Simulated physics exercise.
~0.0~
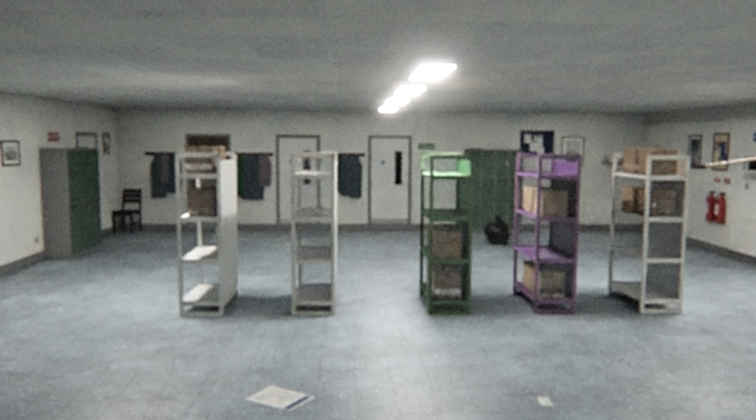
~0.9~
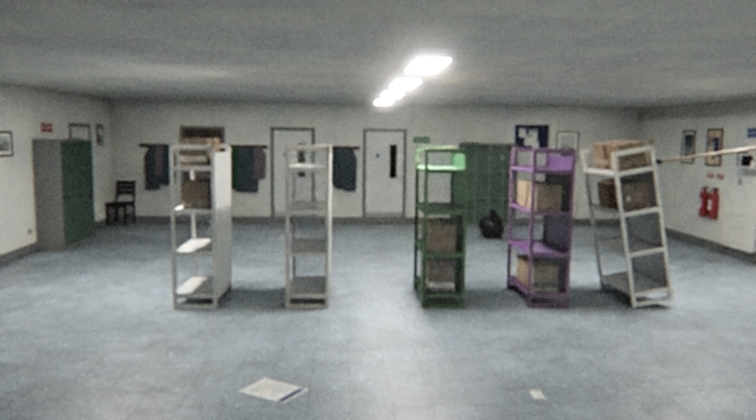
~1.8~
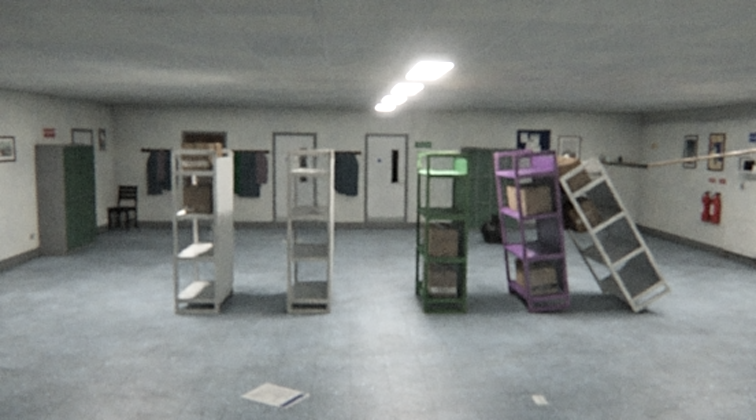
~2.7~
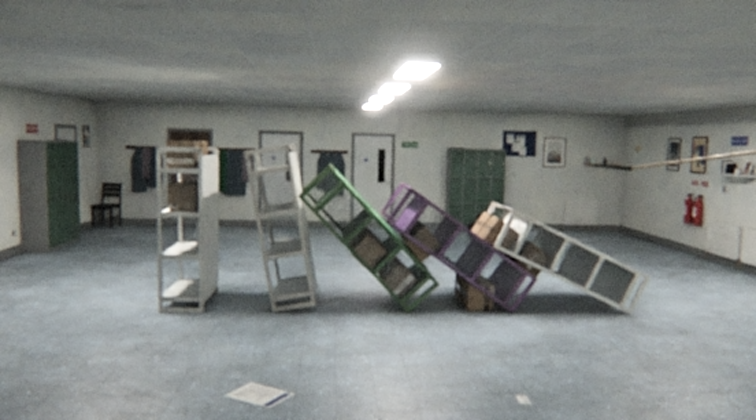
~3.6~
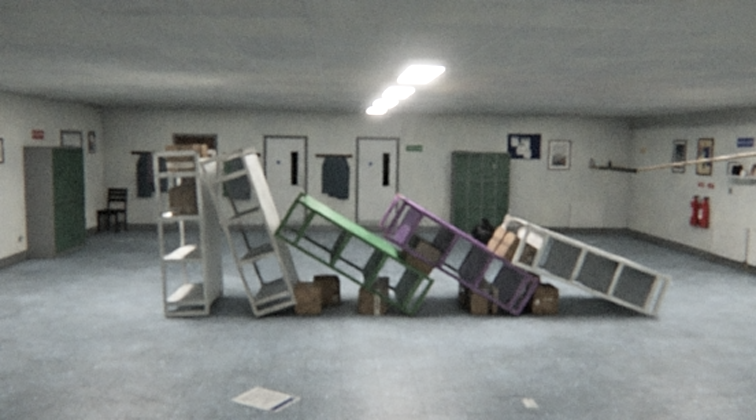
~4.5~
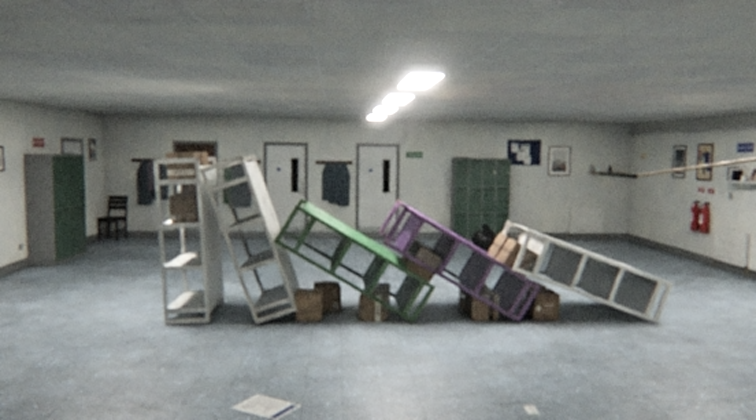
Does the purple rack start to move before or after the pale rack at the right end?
The purple rack starts to move after the pale rack at the right end. That end rack is already tipping left before the purple one goes.
